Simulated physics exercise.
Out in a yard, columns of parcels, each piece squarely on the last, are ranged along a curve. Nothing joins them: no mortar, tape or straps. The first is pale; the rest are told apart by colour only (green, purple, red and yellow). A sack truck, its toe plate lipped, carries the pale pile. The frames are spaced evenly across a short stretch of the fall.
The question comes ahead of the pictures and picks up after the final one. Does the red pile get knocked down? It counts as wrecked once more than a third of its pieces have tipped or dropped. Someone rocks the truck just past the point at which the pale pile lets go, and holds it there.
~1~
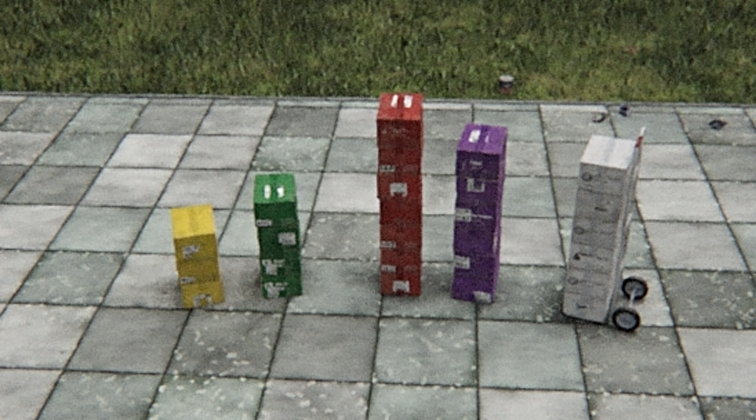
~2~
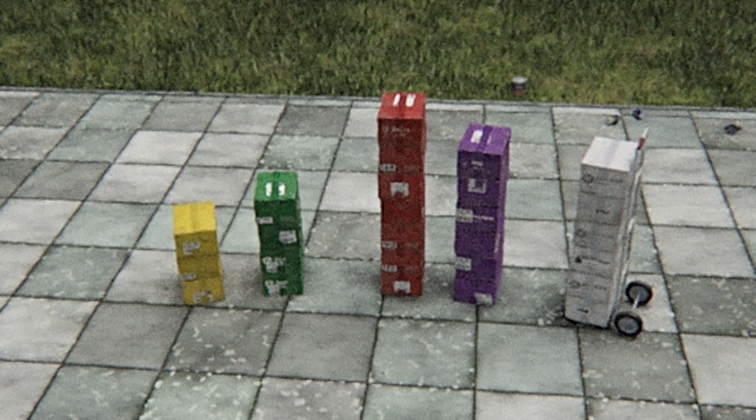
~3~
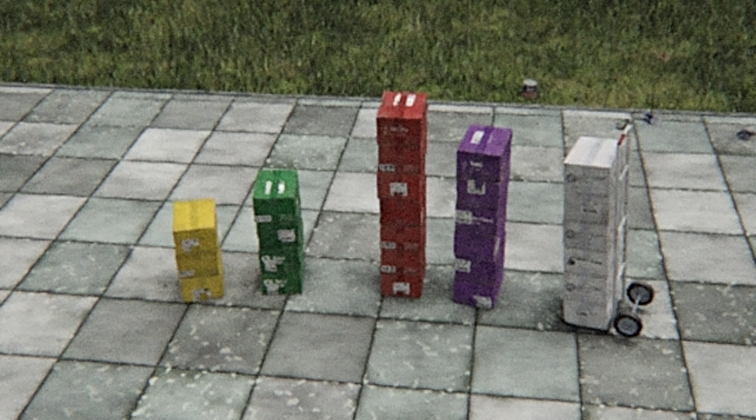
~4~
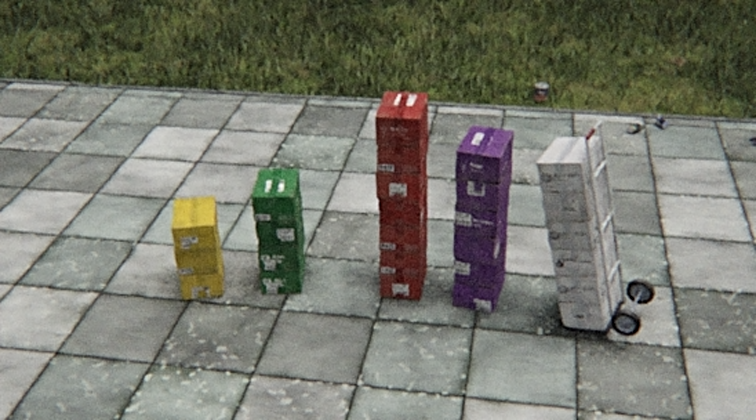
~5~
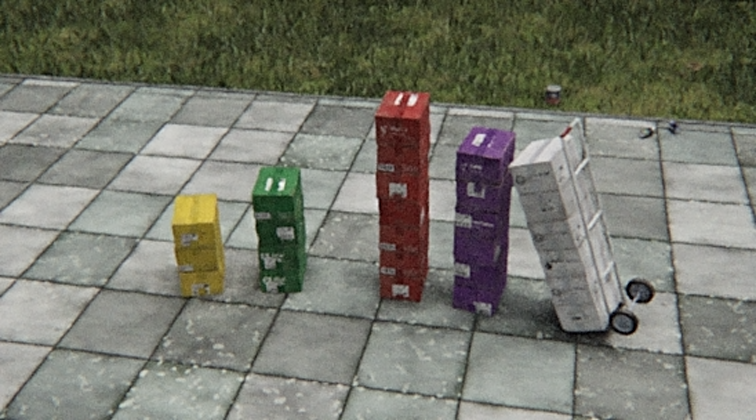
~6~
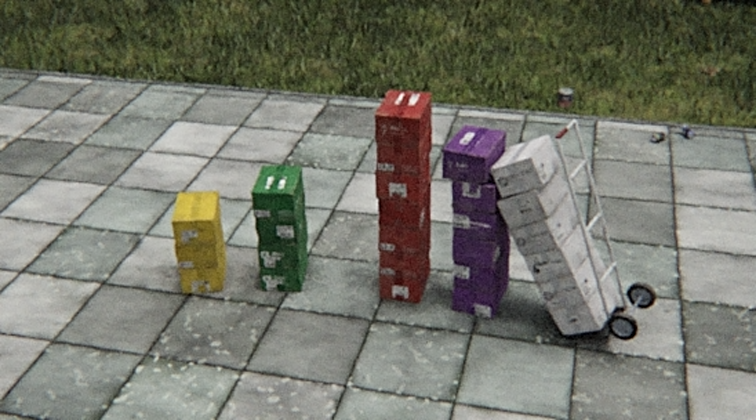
Yes, it falls.
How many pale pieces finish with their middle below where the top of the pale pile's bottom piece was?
2 in all.
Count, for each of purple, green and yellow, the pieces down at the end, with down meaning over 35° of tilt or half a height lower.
Purple: 6, green: 1, yellow: 1.
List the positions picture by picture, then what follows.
In the first frame (pixels give the middle of a visible side; the camera moves round a little), truck frame (631, 185) level; top red parcel (399, 133); top purple parcel (482, 138); none of the others has stirred.
In the second frame, truck frame (633, 188) level; top red parcel (399, 132).
In the third frame, truck frame (617, 185) rocked barely, top of the pale pile leaning barely; top red parcel (398, 132); none of the others has stirred.
In the fourth frame, truck frame (593, 180) rocked a little, top of the pale pile leaning a little; top red parcel (398, 132); none of the others has stirred.
In the fifth frame, truck frame (573, 178) rocked clearly, top of the pale pile leaning clearly; top red parcel (398, 132); none of the others has stirred.
In the sixth frame, truck frame (569, 179) rocked clearly, top of the pale pile leaning well over; top red parcel (397, 131); top purple parcel (475, 140) half its height from its place; movement in 2 of them.
Shortly afterwards, 6 of the pale pile down; none of the 7 red parcels down (0 of 20 in all colours); top red parcel tilted a little; top purple parcel tilted clearly.
Next, 6 of the pale pile down; 7 of the 7 red parcels down (13 of 20 in all colours); top red parcel on its side; top purple parcel tilted well over, some two heights lower.
In the end, 6 of the pale pile down; 7 of the 7 red parcels down (15 of 20 in all colours); top red parcel some six heights lower; top yellow parcel on its side. From the last view, middles, top red parcel near (36, 240), top yellow parcel near (148, 265).
